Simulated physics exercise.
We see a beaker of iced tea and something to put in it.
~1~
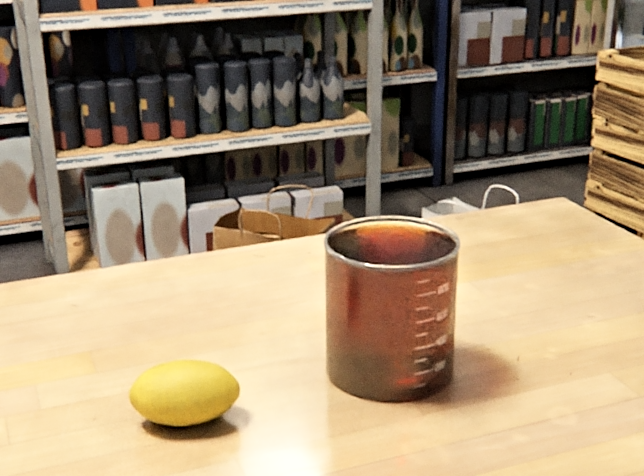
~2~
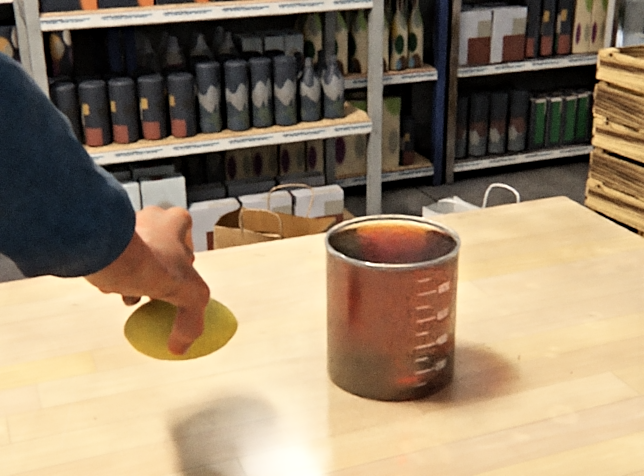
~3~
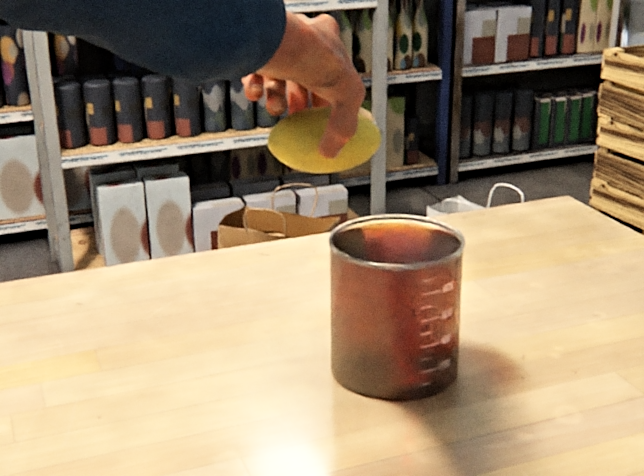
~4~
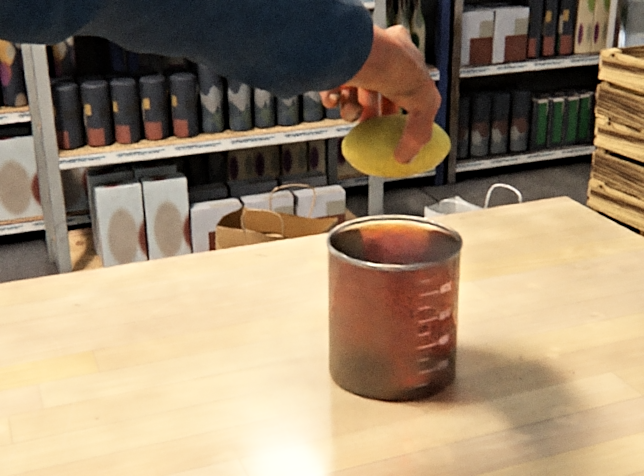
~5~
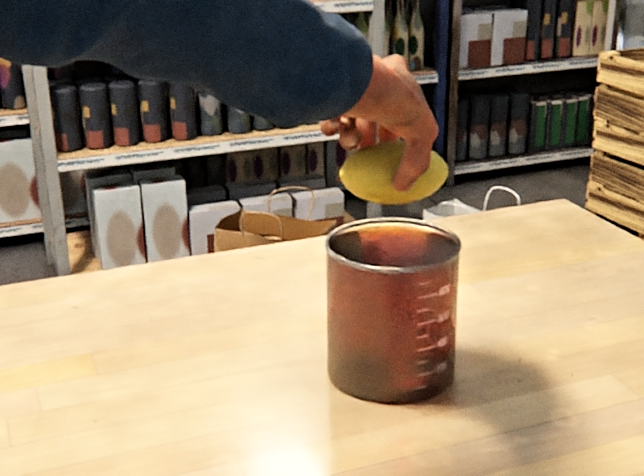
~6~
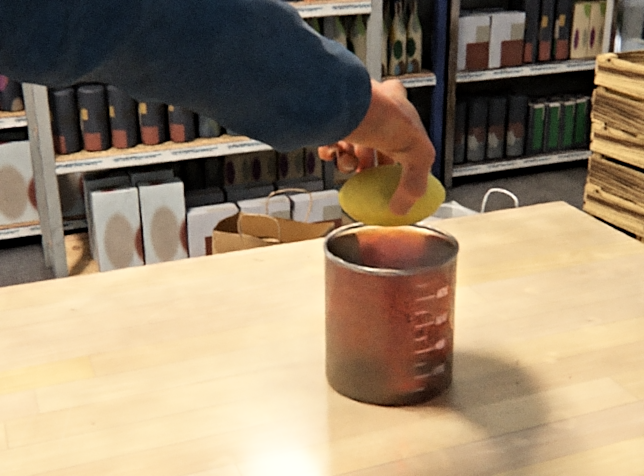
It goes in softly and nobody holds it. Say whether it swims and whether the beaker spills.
The thing floats; the beaker runs over.
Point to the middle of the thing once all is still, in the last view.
At about (391, 261).
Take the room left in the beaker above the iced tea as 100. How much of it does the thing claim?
Some 230 per cent.
Next, the lemon enters the iced tea; the beaker is full to the brim.
After that, the lemon comes up again; the beaker is full to the brim; it has run over.
Finally, the lemon rides on the surface; the beaker is full to the brim; it has run over.
